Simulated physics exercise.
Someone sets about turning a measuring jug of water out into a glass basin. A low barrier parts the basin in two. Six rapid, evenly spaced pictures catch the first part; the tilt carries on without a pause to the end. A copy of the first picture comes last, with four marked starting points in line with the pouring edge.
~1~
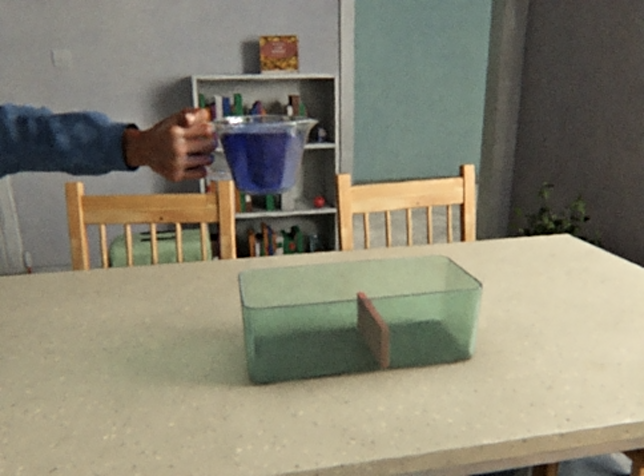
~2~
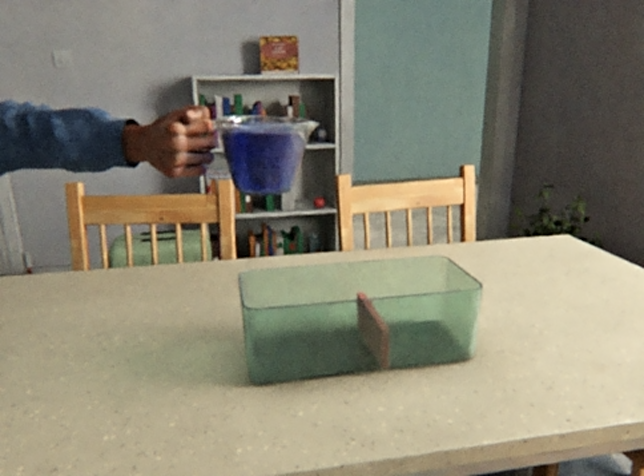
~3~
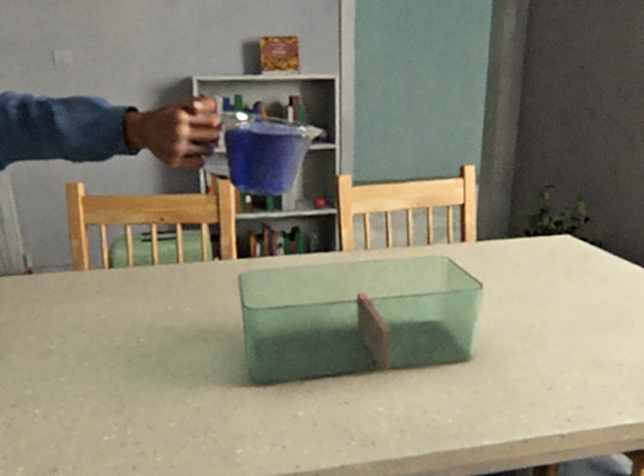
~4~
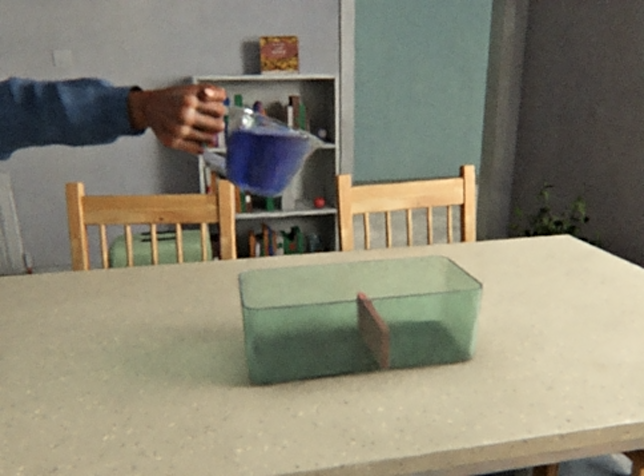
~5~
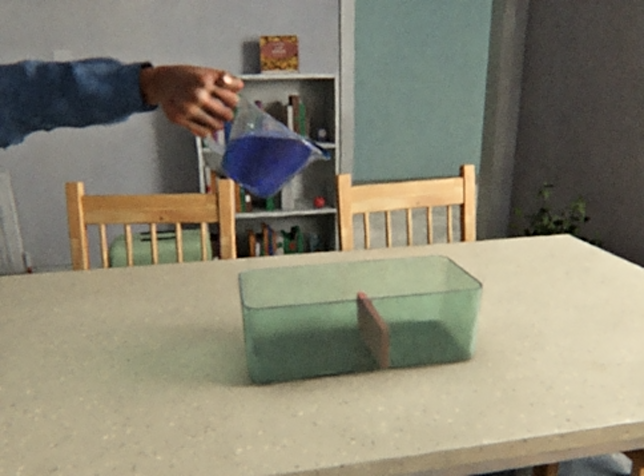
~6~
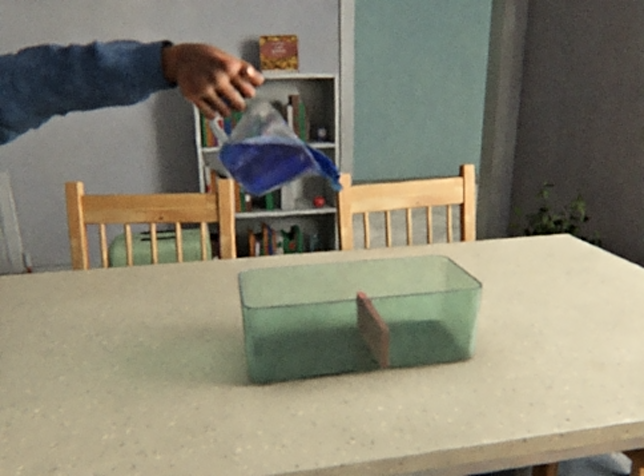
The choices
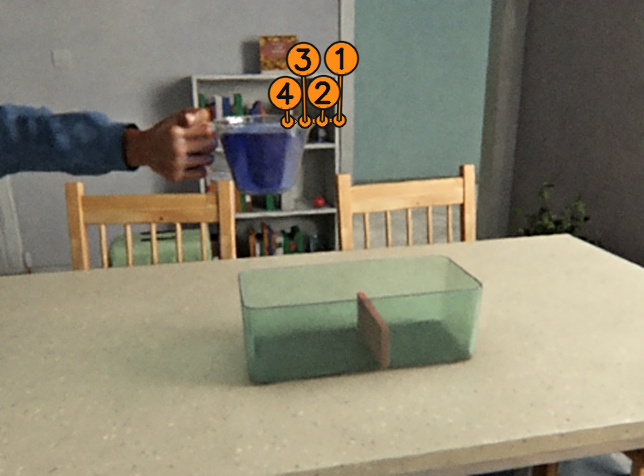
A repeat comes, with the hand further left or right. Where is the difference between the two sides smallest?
1 works best here.
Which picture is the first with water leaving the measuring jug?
In picture 5.
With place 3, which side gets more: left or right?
More ends on the left.
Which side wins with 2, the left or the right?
The left one.
On the marked copy, 1 at (339, 120); 2 at (322, 120); 3 at (304, 121); 4 at (287, 121).
With 1, about 54 % ends left of the wall and 43 % right of it; 4 % is lost outside.
With 2, about 75 % ends left of the wall and 20 % right of it; 4 % is lost outside.
With 3, about 86 % ends left of the wall and 5 % right of it; 10 % is lost outside.
With 4, about 88 % ends left of the wall and 4 % right of it; 8 % is lost outside.
